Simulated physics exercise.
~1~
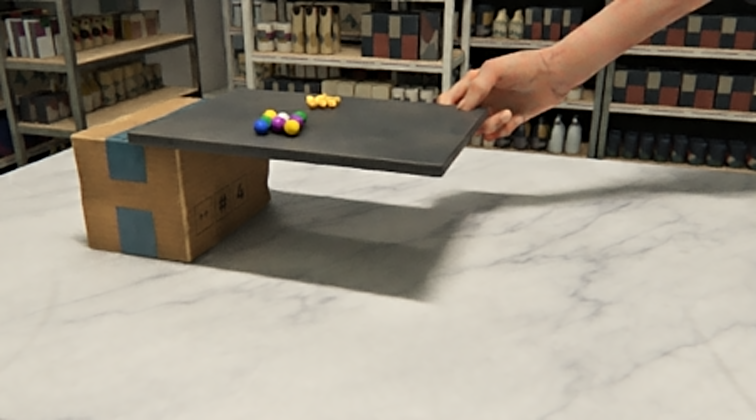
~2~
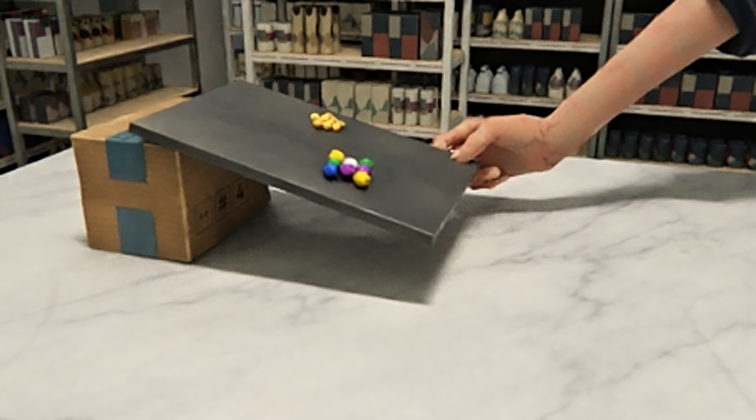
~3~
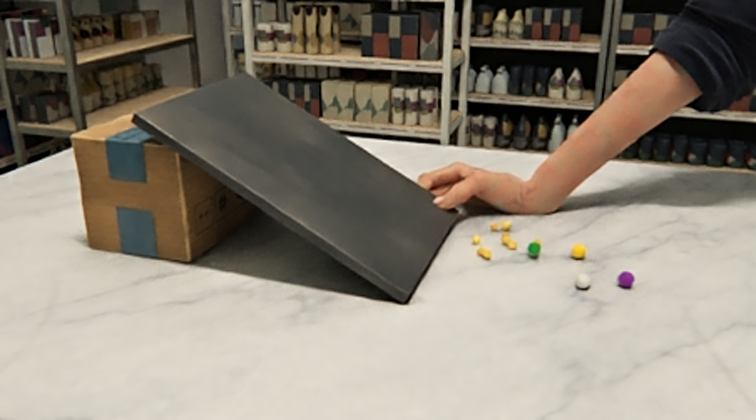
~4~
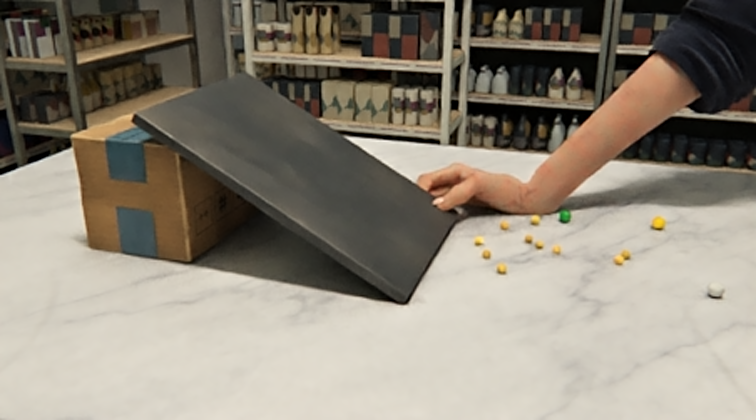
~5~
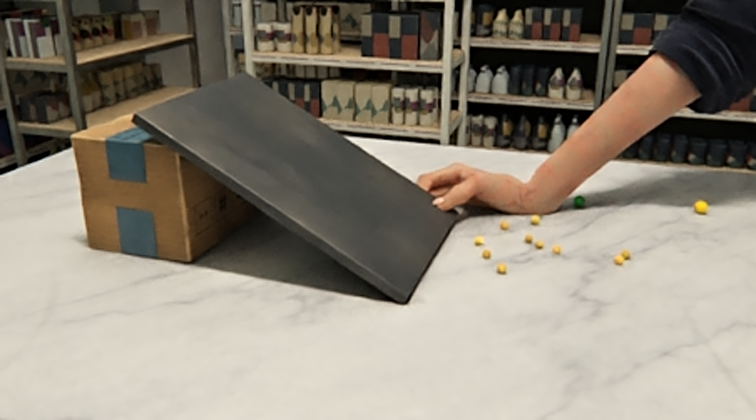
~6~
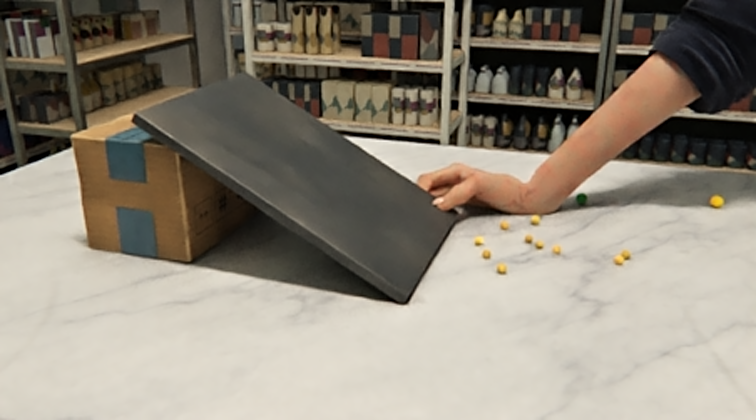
On a pale marble counter in front of shelves stocked with boxes and bottles, a dark board rests on a cardboard box at the left while a hand holds up its right end. A cluster of colourful balls sits near the front, with a group of small yellow pieces behind. The hand lowers its end, and the balls shift down the slope. As the board becomes a ramp, both groups spill onto the counter. The colourful balls roll farther right, several leaving view, while the small yellow pieces scatter and stop nearer the board, the hand still resting at its lower end.
